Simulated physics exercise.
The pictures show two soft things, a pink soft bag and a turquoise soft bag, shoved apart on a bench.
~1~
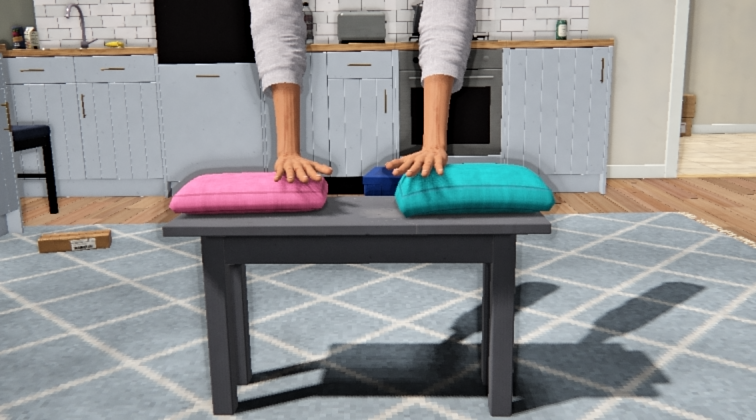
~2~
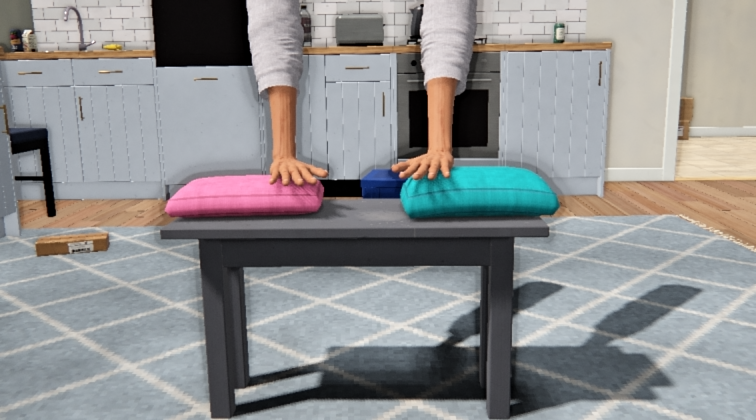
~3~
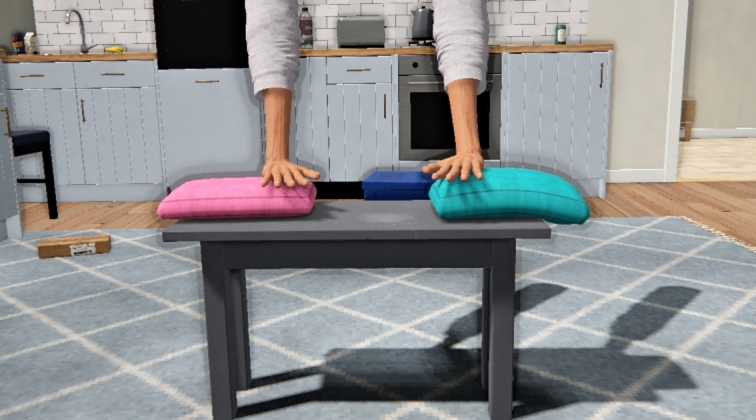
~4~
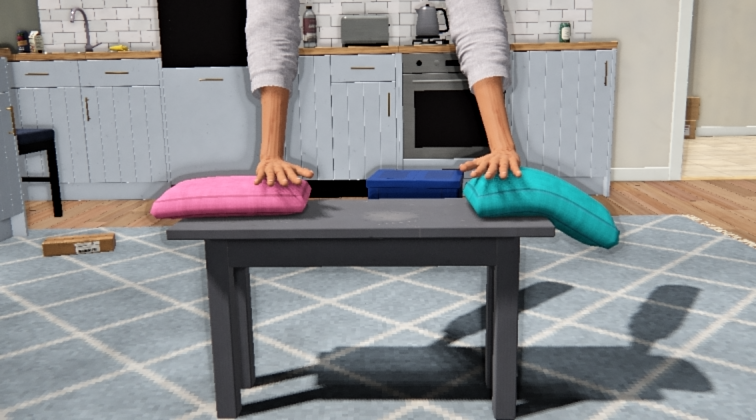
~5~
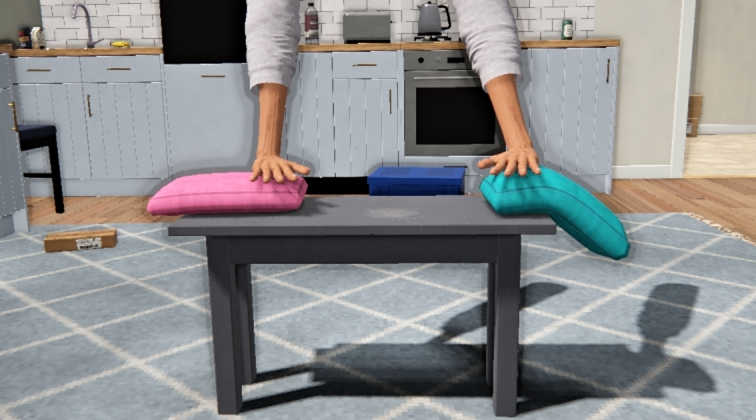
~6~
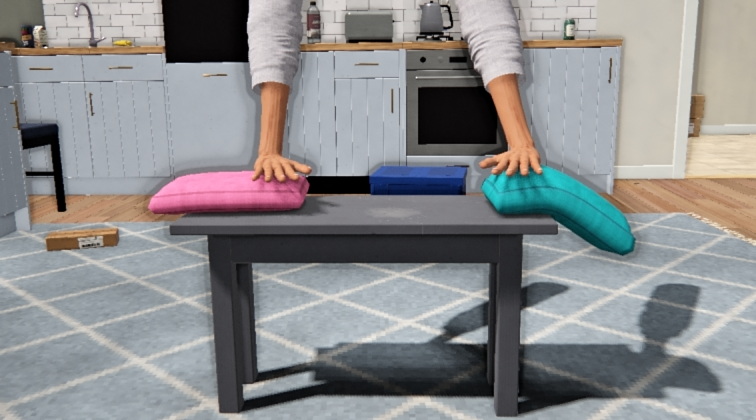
In a kitchen, two hands pushing pink and turquoise soft bags apart on a grey bench, the turquoise one bending over the right edge.
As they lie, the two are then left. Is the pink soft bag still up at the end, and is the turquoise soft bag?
My guess is the pink soft bag sticks around. My guess is the turquoise soft bag won't hang around.
Then, 0.44 s past the final frame, pink soft bag unmoved; turquoise soft bag falling near (585, 311).
Then, 0.74 s past the final frame, pink soft bag unmoved; turquoise soft bag on the floor near (653, 380).
When it is over, pink soft bag unmoved; turquoise soft bag on the floor near (673, 383). The pink soft bag stays up there and the turquoise soft bag tips over and falls.
